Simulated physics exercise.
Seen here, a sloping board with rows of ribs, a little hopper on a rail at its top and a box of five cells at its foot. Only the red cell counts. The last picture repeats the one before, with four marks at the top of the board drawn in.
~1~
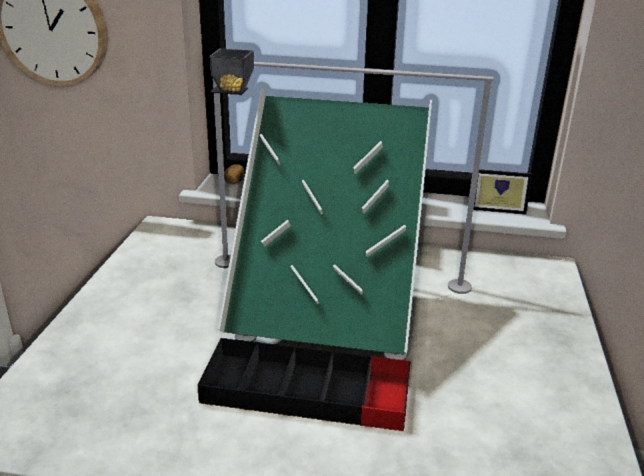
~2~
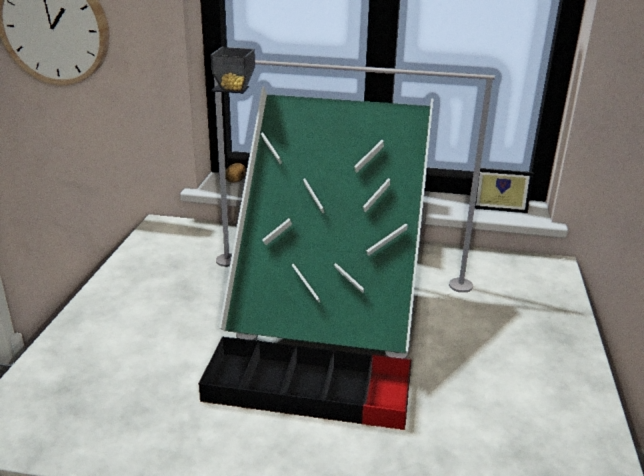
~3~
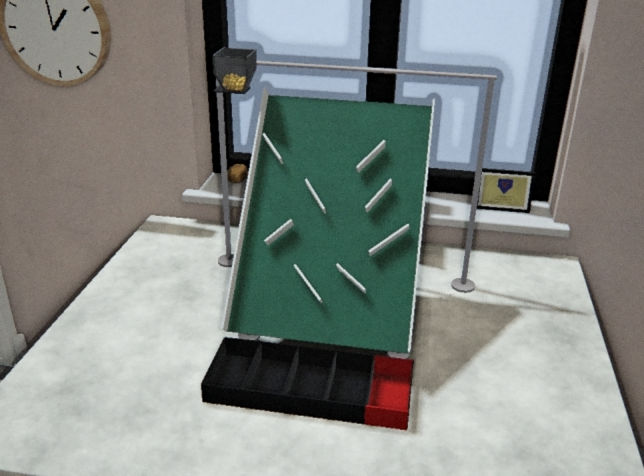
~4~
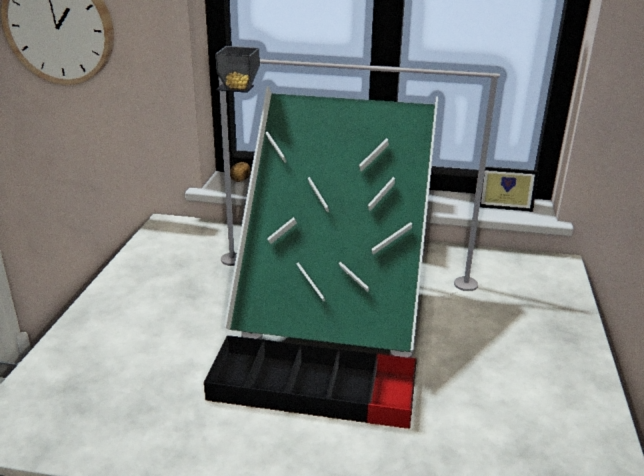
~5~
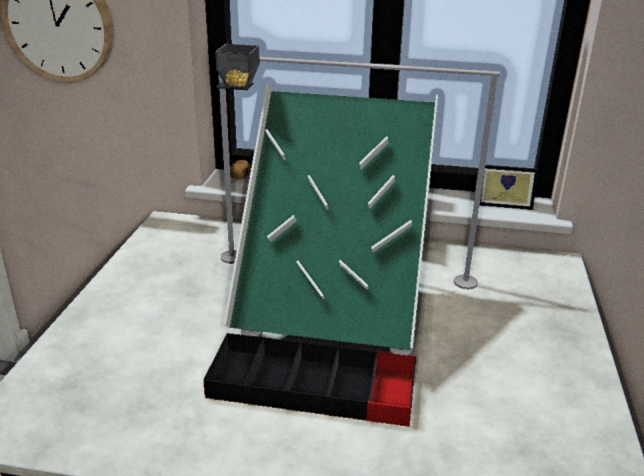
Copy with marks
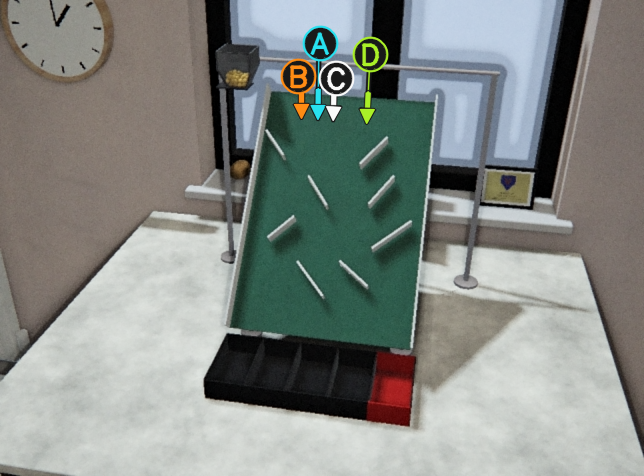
Nothing on the sloping green board moves: the small dark hopper of yellow pieces stays at the upper left of the rail, above the white ribs. The view alone drifts very slightly, the board and its box of black cells and one red cell edging a touch rightward, then settling almost still.
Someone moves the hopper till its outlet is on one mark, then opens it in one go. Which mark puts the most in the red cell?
Use mark C.
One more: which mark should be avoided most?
That is mark B.
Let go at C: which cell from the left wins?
The fifth.
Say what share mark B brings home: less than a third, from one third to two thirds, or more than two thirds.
Mark B gives less than a third.
On the marked copy, mark A meets the board at (317, 114); mark B meets the board at (301, 113); mark C meets the board at (333, 115); mark D meets the board at (366, 118).
With A, roughly a third in the red cell, roughly half in other cells, about a tenth held on the board, just a few outside the box.
With B, about a tenth in the red cell, the larger part in other cells, about a tenth held on the board, just a few outside the box.
With C, roughly two thirds in the red cell, roughly a quarter in other cells, about a tenth held on the board.
With D, roughly a quarter in the red cell, roughly two thirds in other cells, about a tenth held on the board.
